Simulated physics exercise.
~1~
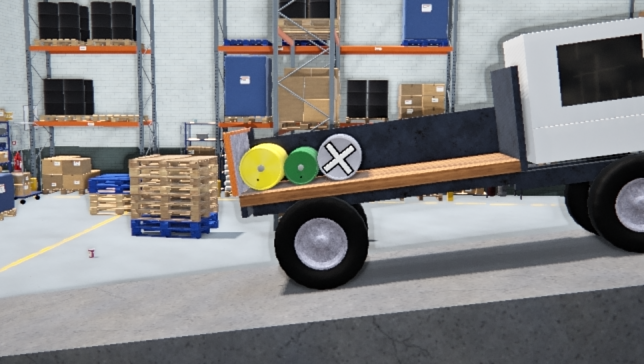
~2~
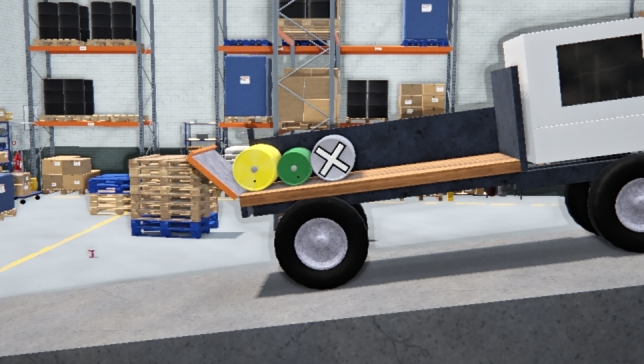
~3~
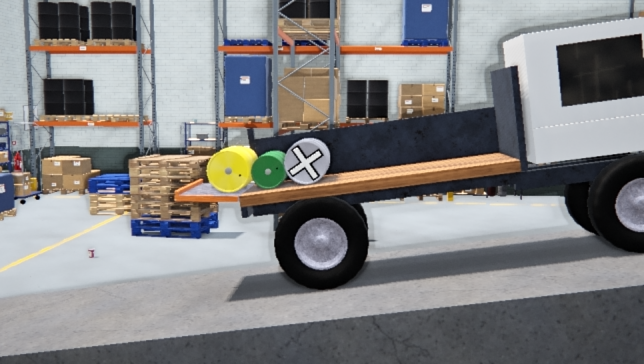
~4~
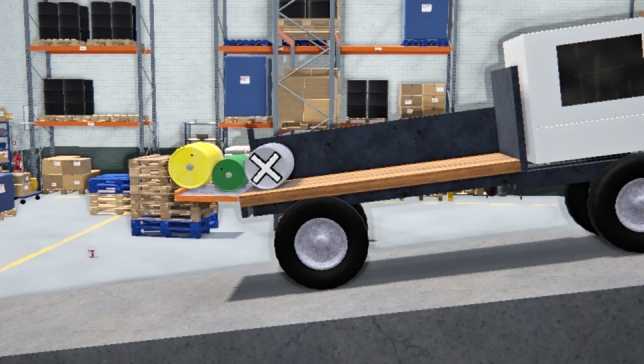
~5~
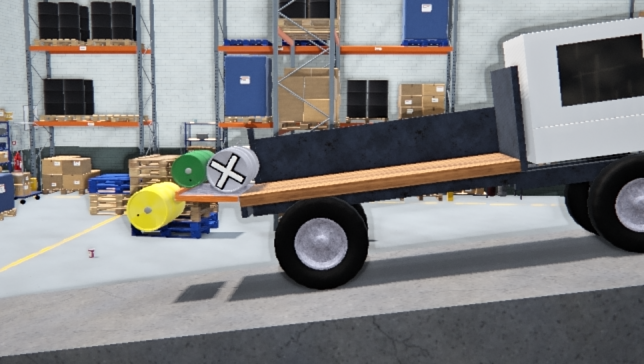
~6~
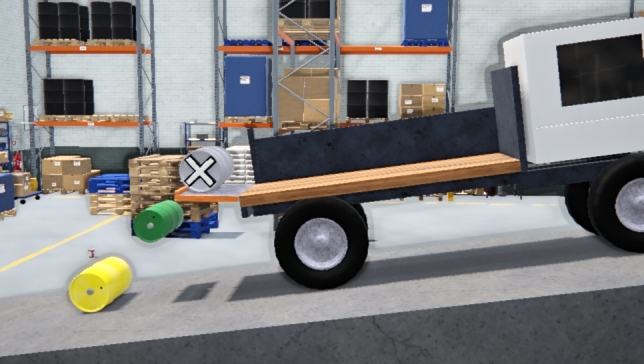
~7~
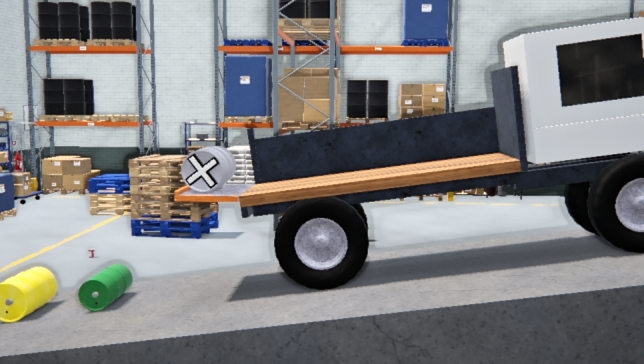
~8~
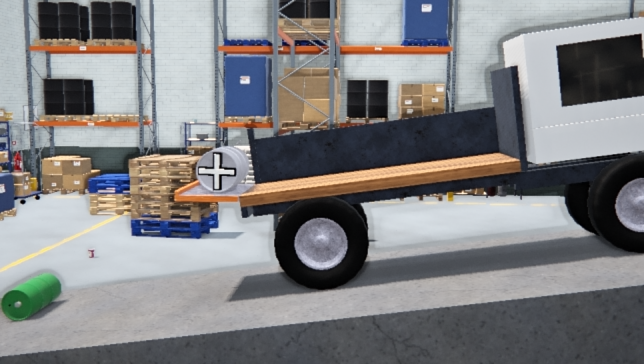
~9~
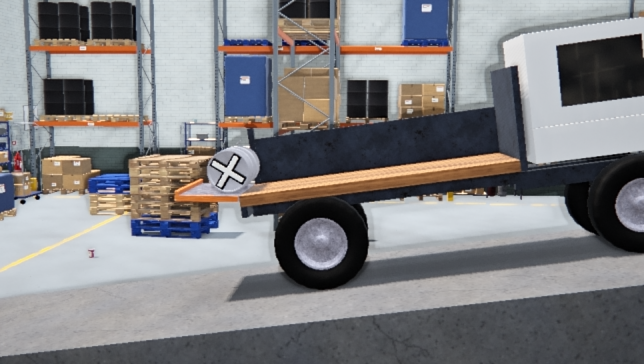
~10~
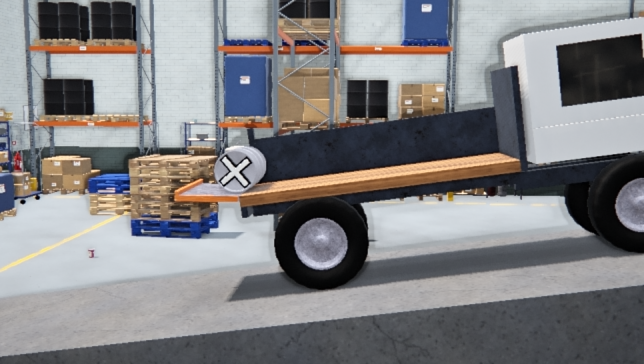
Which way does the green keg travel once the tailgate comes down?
The green keg travels to the left, rolling over the tailgate and dropping to the ground.
